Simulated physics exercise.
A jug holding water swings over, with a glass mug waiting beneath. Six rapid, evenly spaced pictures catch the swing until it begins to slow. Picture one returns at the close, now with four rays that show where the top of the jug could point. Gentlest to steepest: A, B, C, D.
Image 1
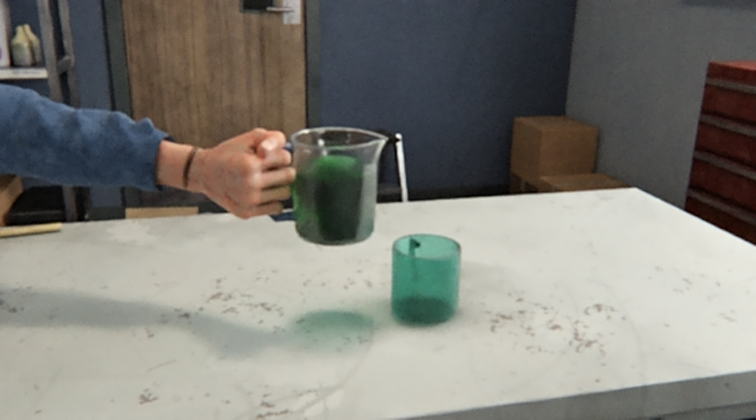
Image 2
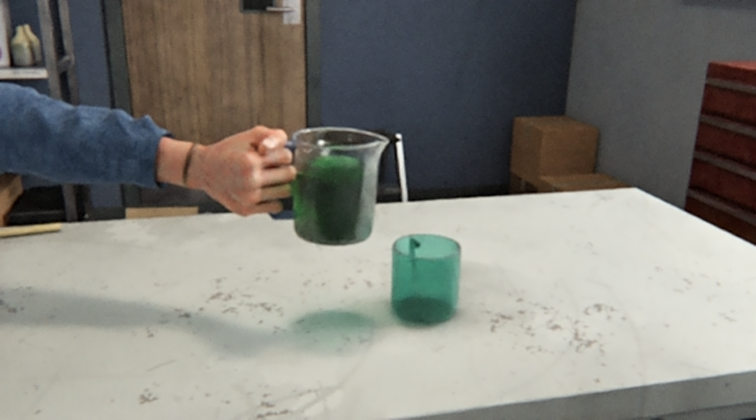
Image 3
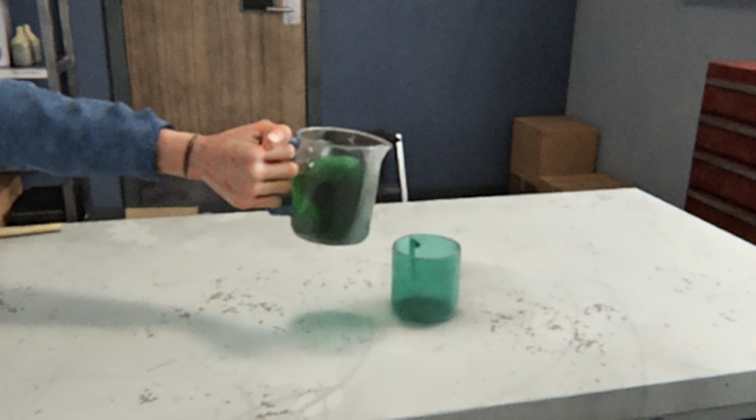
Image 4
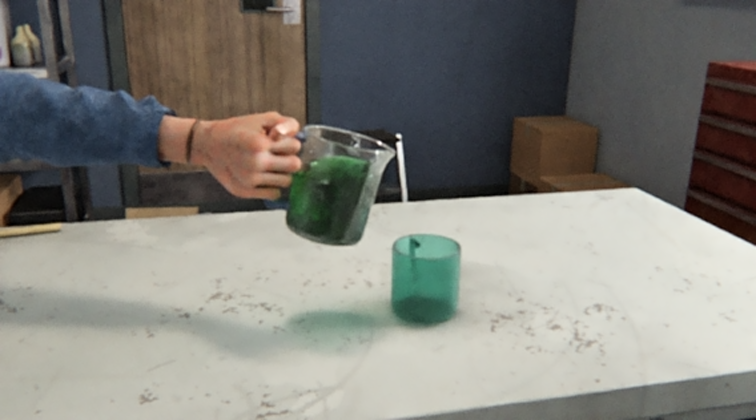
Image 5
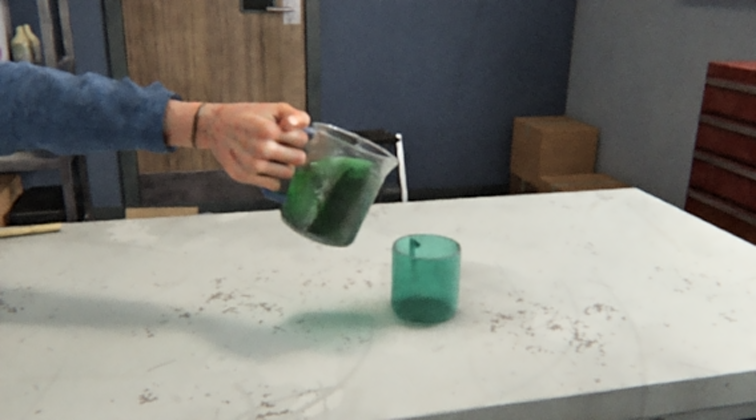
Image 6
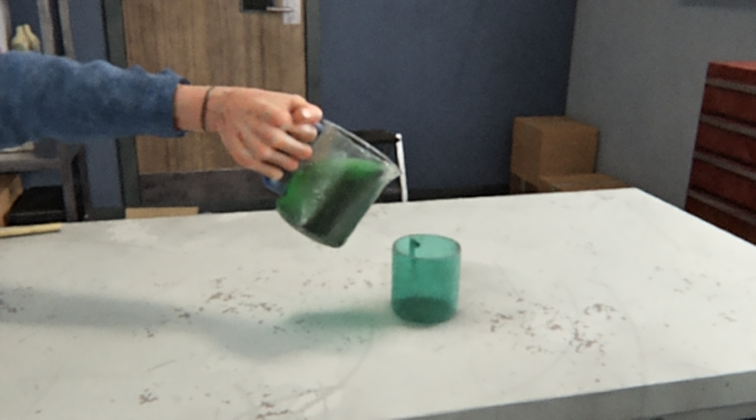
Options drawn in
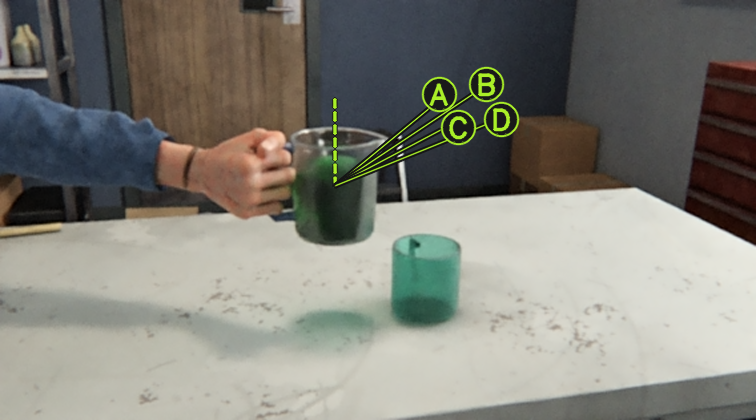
A hand in a blue sleeve reaches in from the left, holding a clear jug of green-looking water above a pale, speckled table, seen from slightly above by a still camera. A green-tinted glass mug stands below and right of the jug, with a wooden door, dark blue wall, cardboard boxes and red drawers behind. The hand holds the jug upright, then steadily tilts it rightward, its lip dipping while nothing pours out.
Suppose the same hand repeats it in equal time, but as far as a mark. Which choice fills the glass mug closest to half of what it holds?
Choose C.
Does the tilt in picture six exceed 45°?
No, it does not.
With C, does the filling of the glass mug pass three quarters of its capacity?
No, less.
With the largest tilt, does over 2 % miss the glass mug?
No.
On the marked copy, A at (428, 109); B at (472, 94); C at (440, 130); D at (485, 124).
Choosing A, the glass mug ends with about 23 % of what it can hold.
Choosing B, the glass mug ends with about 35 % of what it can hold.
Choosing C, the glass mug ends with about 49 % of what it can hold.
Choosing D, the glass mug ends with about 64 % of what it can hold.
